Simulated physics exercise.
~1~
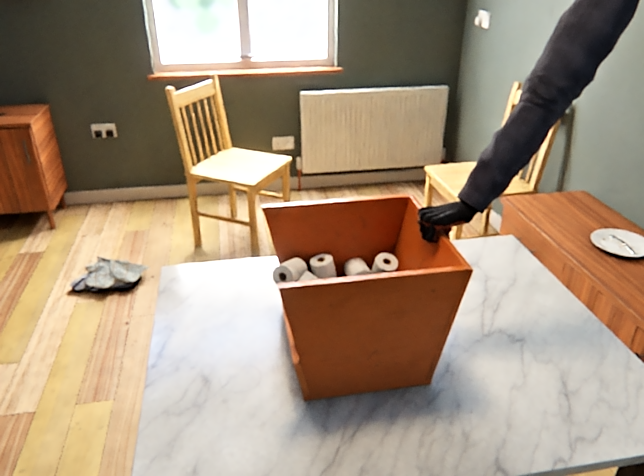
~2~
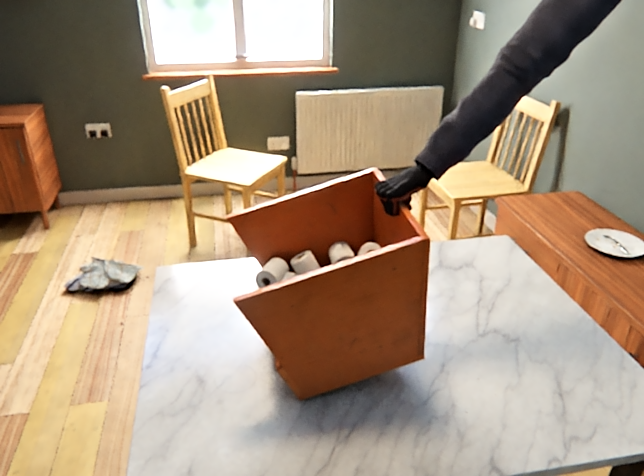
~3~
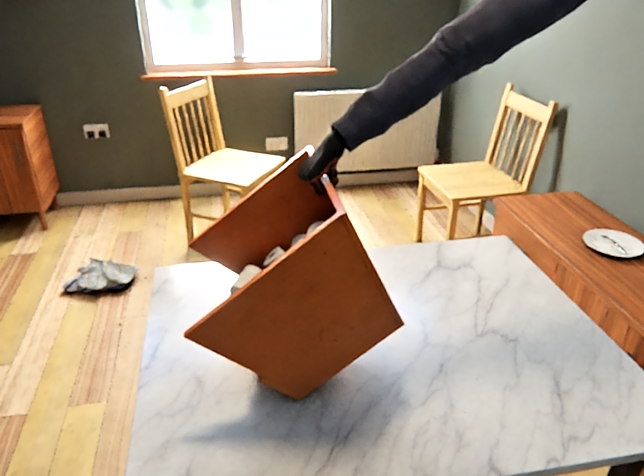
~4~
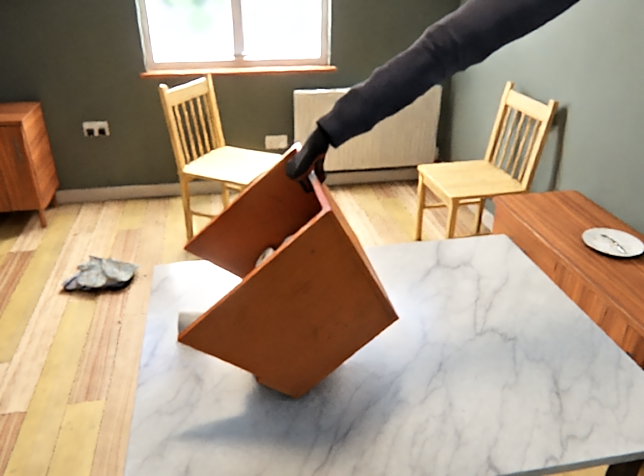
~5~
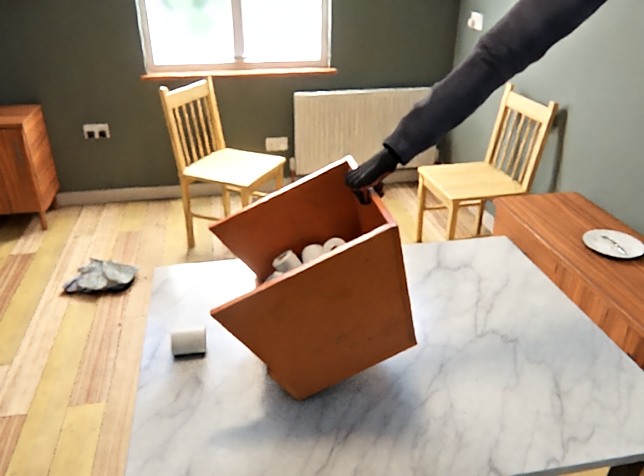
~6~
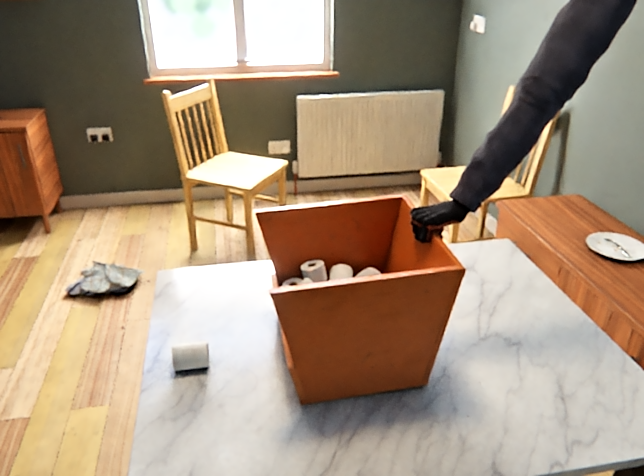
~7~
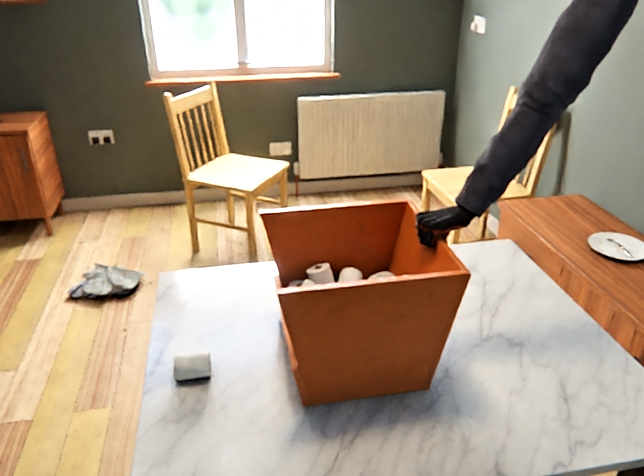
A dark-sleeved, black-gloved arm reaches in from the upper right and grips the right rim of an orange tub on a white marble-patterned table, seen from slightly above in a green-walled room. White paper rolls lie inside the tub, with pale wooden chairs, a radiator and a window behind and a crumpled grey item on the floor at left. The hand lifts the tub's right side, tipping it steeply leftward until one roll slips over the low left edge. The hand then lowers the tub flat again. One roll rests on the table to its left, while the others remain inside.
